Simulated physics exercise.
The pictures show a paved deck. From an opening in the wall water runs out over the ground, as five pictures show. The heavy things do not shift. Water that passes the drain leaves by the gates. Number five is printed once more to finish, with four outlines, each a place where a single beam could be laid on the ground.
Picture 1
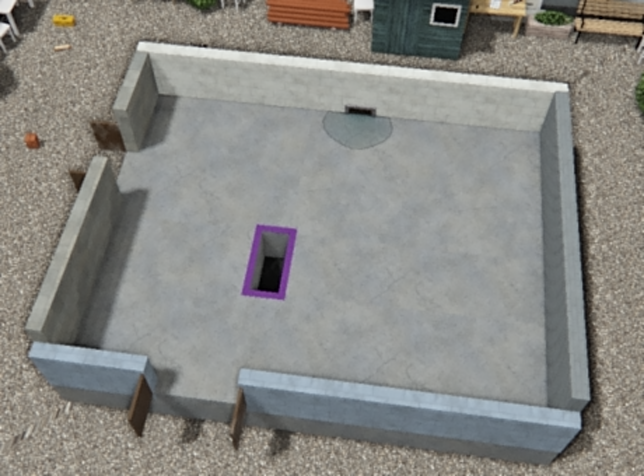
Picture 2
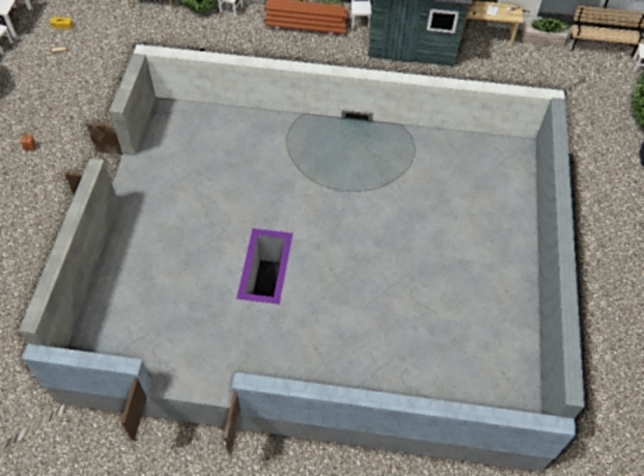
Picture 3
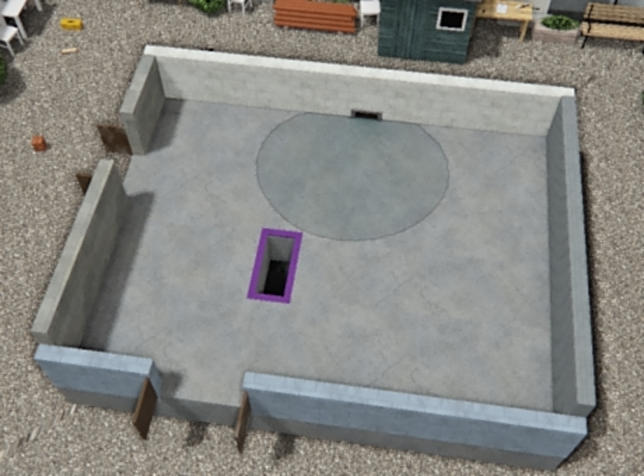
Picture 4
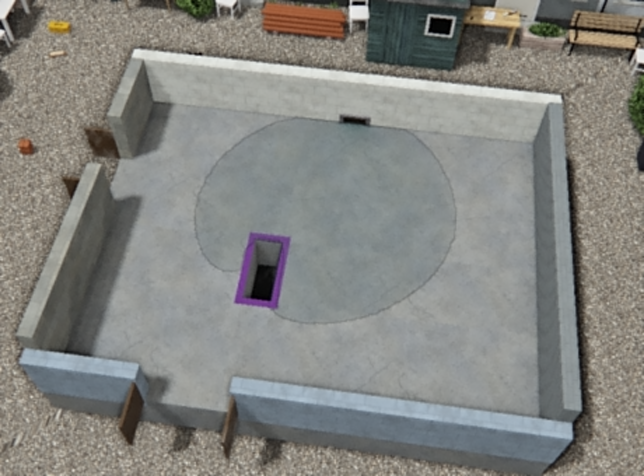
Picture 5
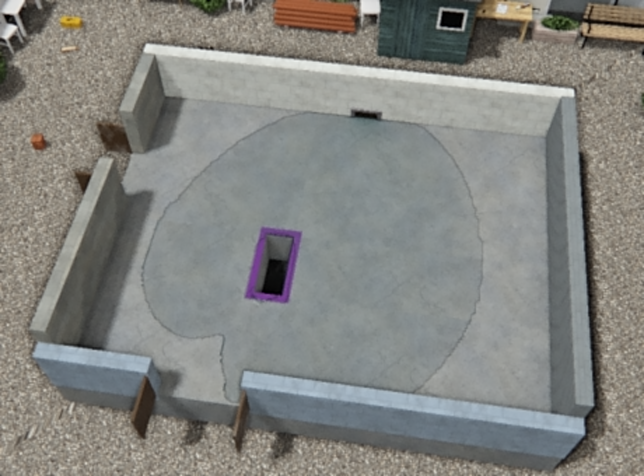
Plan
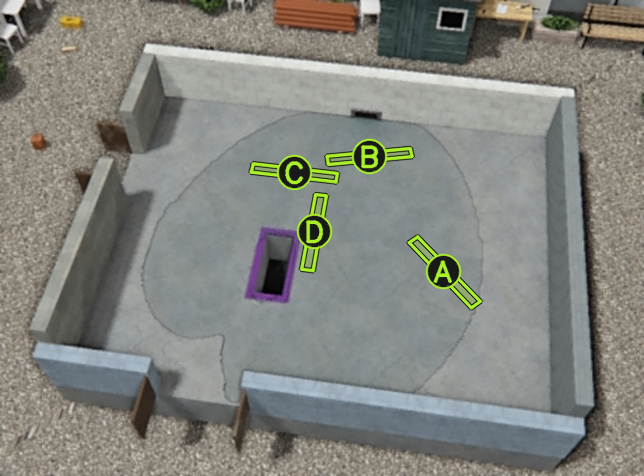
Paved deck with low walls, water spreading from an opening in the back wall, reaching and surrounding a purple-edged drain.
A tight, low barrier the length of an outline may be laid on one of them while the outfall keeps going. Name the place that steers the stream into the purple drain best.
A.
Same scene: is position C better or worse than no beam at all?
Position C is worse.
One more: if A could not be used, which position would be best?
That would be D.
On the marked copy, A from (413, 239) to (475, 304); B from (327, 160) to (411, 152); C from (252, 167) to (336, 177); D from (307, 269) to (321, 195).
Choosing A, about 26 % of the stream runs into the purple drain, about 70 % out by the gates.
Choosing B, about 10 % of the stream runs into the purple drain, about 86 % out by the gates.
Choosing C, about 10 % of the stream runs into the purple drain, about 86 % out by the gates.
Choosing D, about 16 % of the stream runs into the purple drain, about 79 % out by the gates.
